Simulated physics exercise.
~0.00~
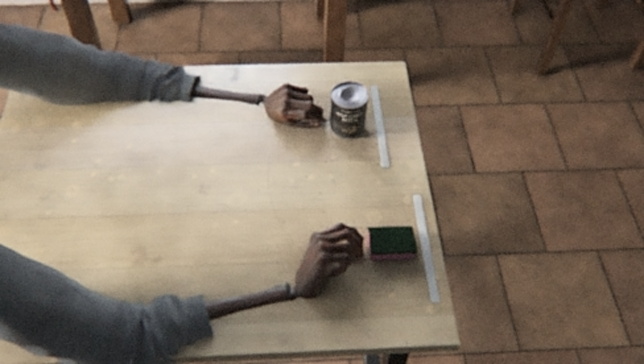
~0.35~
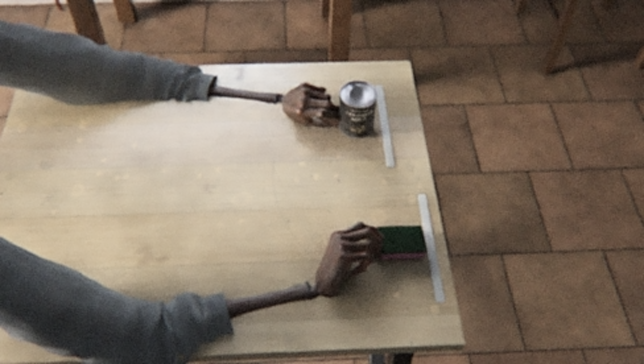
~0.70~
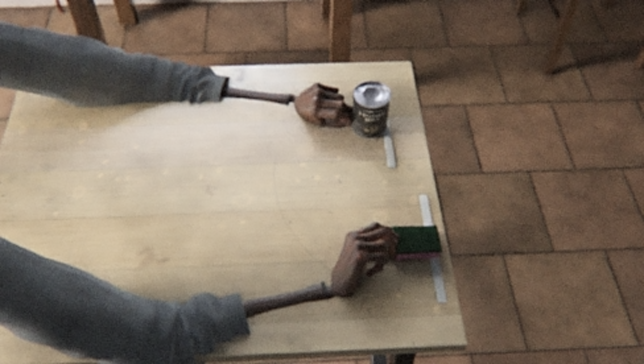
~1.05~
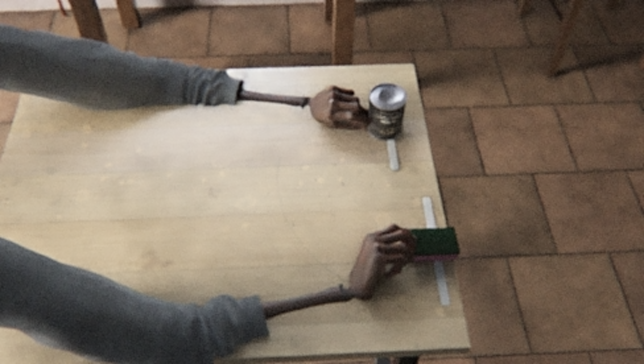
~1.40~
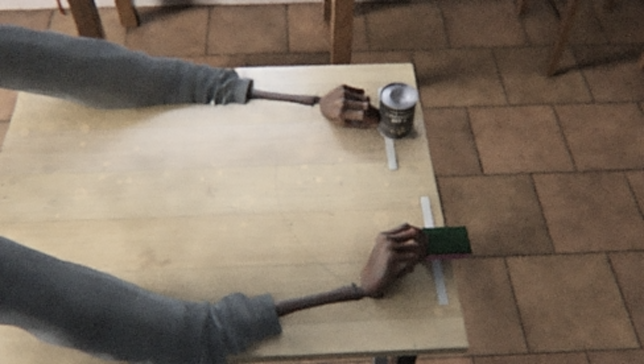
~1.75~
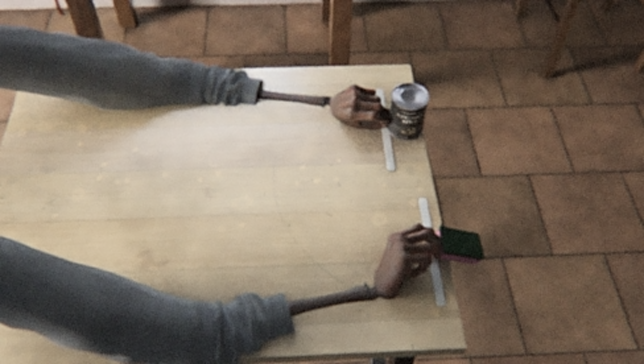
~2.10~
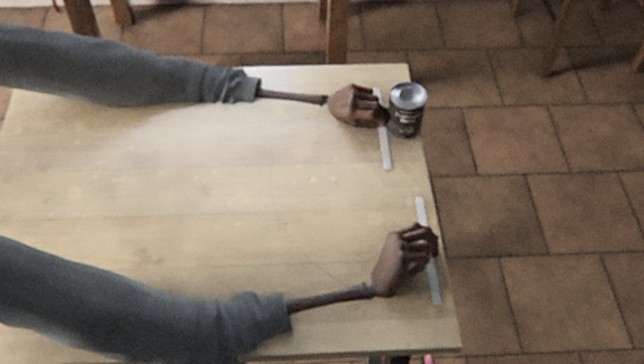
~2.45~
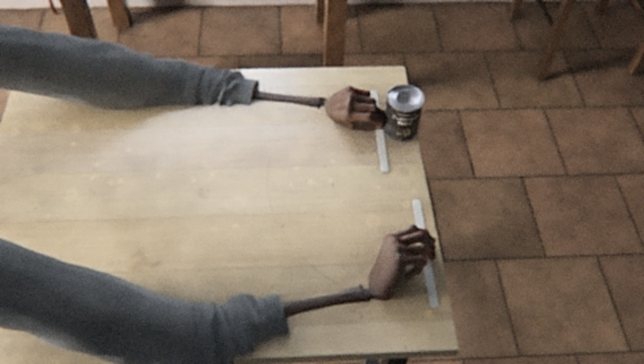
At a wooden table, two dark hands pushing a tin and a sponge rightward, the sponge tipping off while the tin stays.
